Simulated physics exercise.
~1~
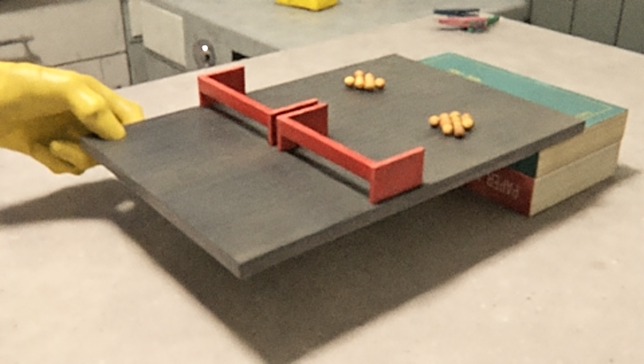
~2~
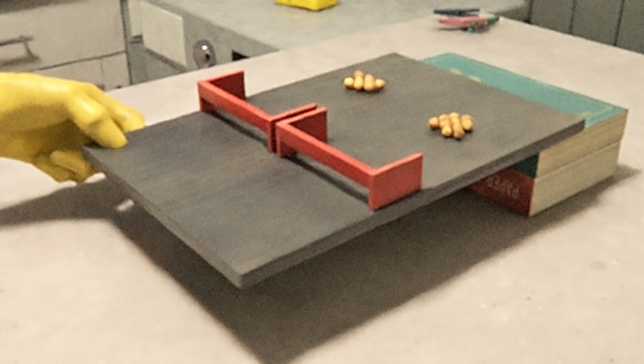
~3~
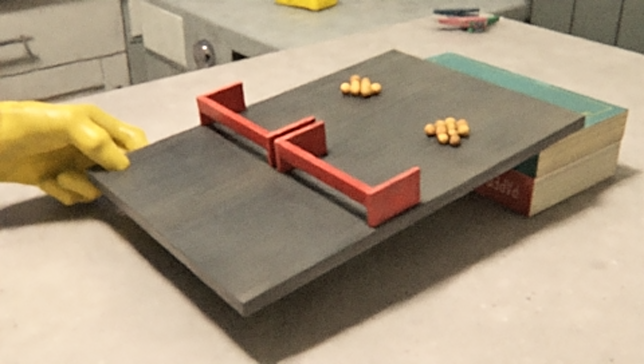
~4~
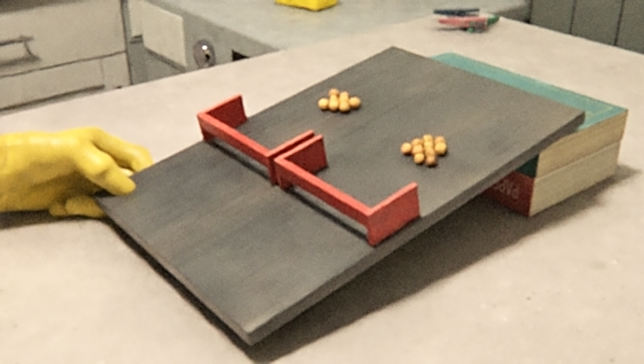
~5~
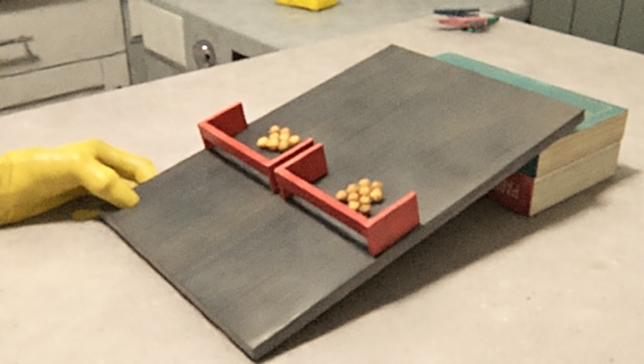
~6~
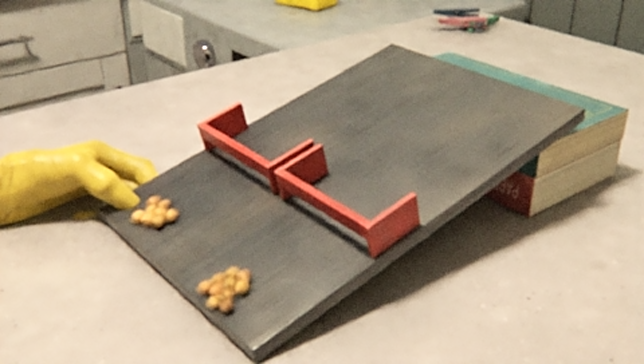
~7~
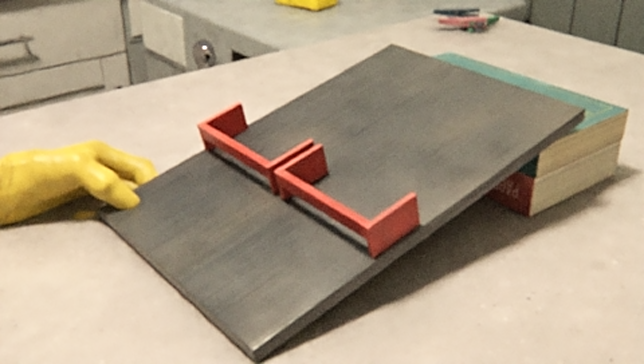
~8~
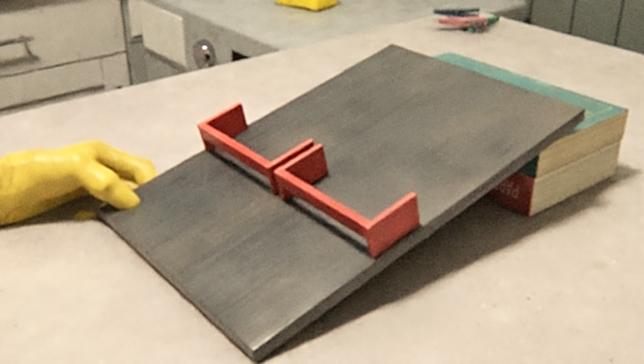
On a pale countertop in a kitchen or workroom, seen from slightly above by a still camera, a dark board rests its far right end on thick books with a teal cover. A yellow-gloved hand holds the left end, and two red bars stand across the middle, facing two small heaps of orange-tan pieces. The hand gently lowers its end, and the board tilts more steeply. Both heaps begin sliding down to the left, reach the bars and pass beneath them. They continue down the lower half and disappear from view, leaving the sloping board bare with the hand beside it.
